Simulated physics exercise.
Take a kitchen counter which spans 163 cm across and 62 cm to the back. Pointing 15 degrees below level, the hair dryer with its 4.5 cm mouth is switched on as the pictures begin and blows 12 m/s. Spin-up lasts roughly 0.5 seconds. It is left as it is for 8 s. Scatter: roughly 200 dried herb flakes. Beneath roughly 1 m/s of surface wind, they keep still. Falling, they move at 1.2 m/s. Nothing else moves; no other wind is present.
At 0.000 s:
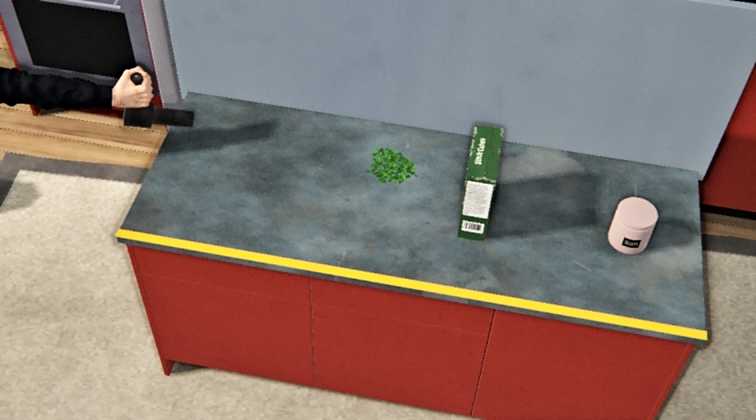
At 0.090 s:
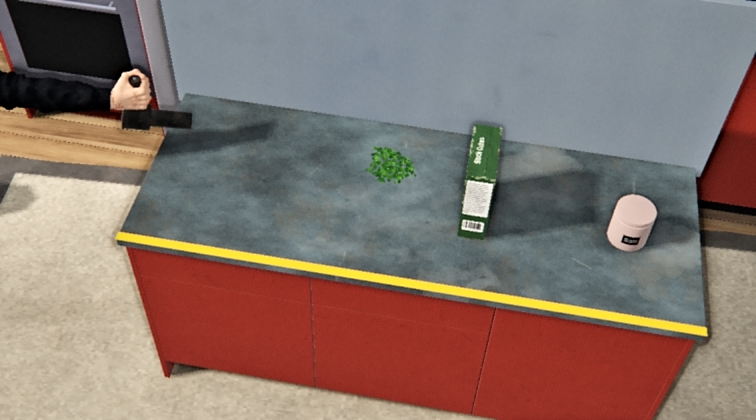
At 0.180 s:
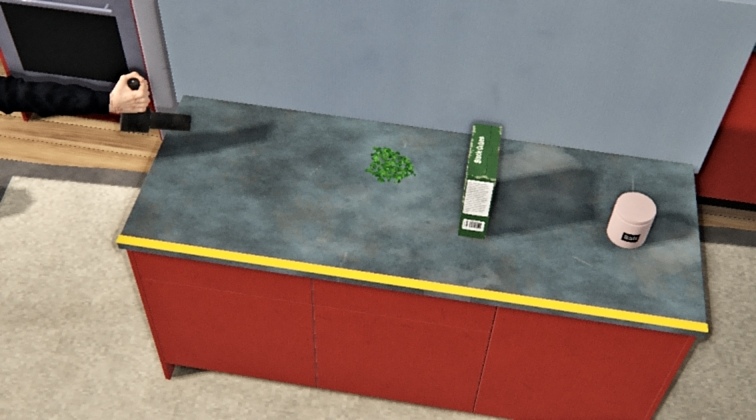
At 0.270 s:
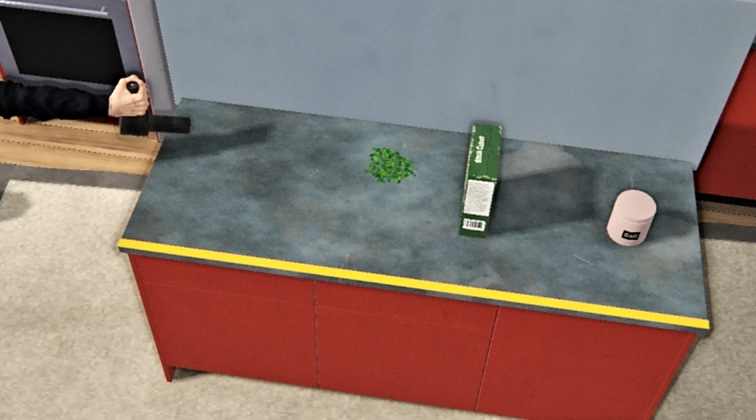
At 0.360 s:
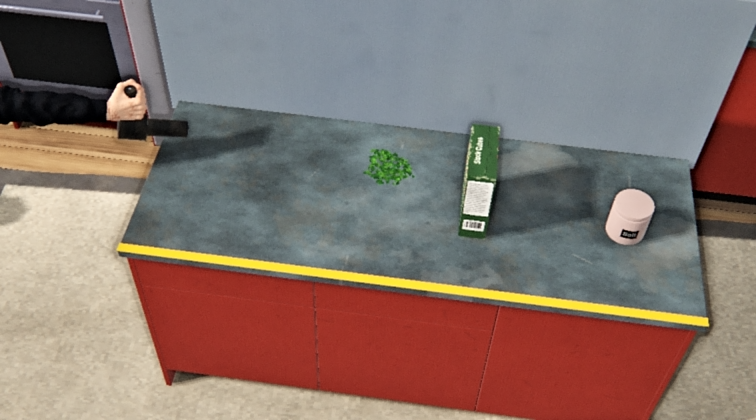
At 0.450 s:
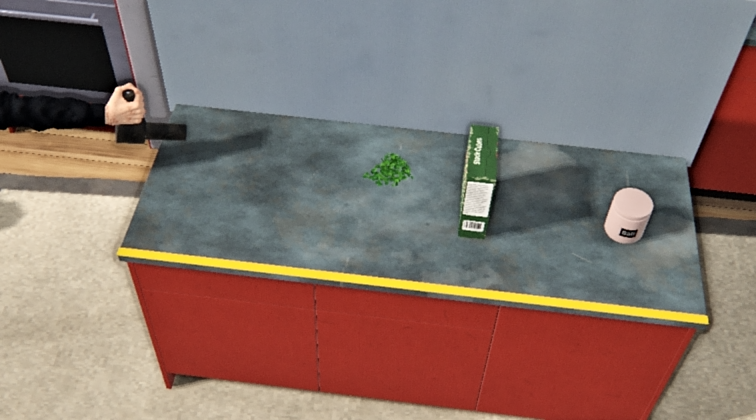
On a kitchen counter, a hand holds a dark dryer while green flakes barely stir.
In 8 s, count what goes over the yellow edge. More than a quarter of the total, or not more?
Not more than a quarter.
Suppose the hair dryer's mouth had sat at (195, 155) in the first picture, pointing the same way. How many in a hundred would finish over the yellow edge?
The share would be near 0 %.
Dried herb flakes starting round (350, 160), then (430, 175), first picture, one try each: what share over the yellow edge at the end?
Roughly 0 %, then 0 %.
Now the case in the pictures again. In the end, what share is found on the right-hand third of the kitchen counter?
About 10 percent.
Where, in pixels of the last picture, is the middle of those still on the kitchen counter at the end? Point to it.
I'd put it close to (459, 192) in the last view.
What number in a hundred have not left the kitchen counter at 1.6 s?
I'd say some 50 % at that moment.
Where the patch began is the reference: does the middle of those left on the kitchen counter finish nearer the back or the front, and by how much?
The middle sits nearer the nearer side now, some 5 cm away from where it began.
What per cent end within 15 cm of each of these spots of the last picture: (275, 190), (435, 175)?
Estimates in listed order: 0 %; 15 %.
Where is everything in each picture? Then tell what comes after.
In the first frame, the middle of the dried herb flakes is near (393, 168), none has stirred yet and the mouth of the hair dryer is at (193, 119).
In the second frame, the middle of the dried herb flakes is near (391, 167), none has stirred yet and the yellow edge is centred on (402, 286).
In the third frame, the middle of the dried herb flakes is near (391, 167), none has stirred yet, the top of a carton is at (485, 150) and the top of a jar is at (637, 207).
In the fourth frame, the middle of the dried herb flakes is near (391, 167) and none has stirred yet.
In the fifth frame, the middle of the dried herb flakes is near (389, 168) and none has stirred yet.
In the sixth frame, the middle of the dried herb flakes is near (389, 171), the farthest in sight from the hair dryer is at (412, 177) and about 20 % have left their places.
After 1.6 s, 0 % are over the yellow edge; the middle of those still in play is near (562, 197); 52 % have settled or left.
After 2.6 s, 0 % are over the yellow edge; the middle of those still in play is near (459, 189); 72 % have settled or left.
After 4.4 s, 0 % are over the yellow edge; the middle of those still in play is near (459, 191); 80 % have settled or left.
After 8.0 s, at the end, 0 % are over the yellow edge; the middle of those still in play is near (459, 192).
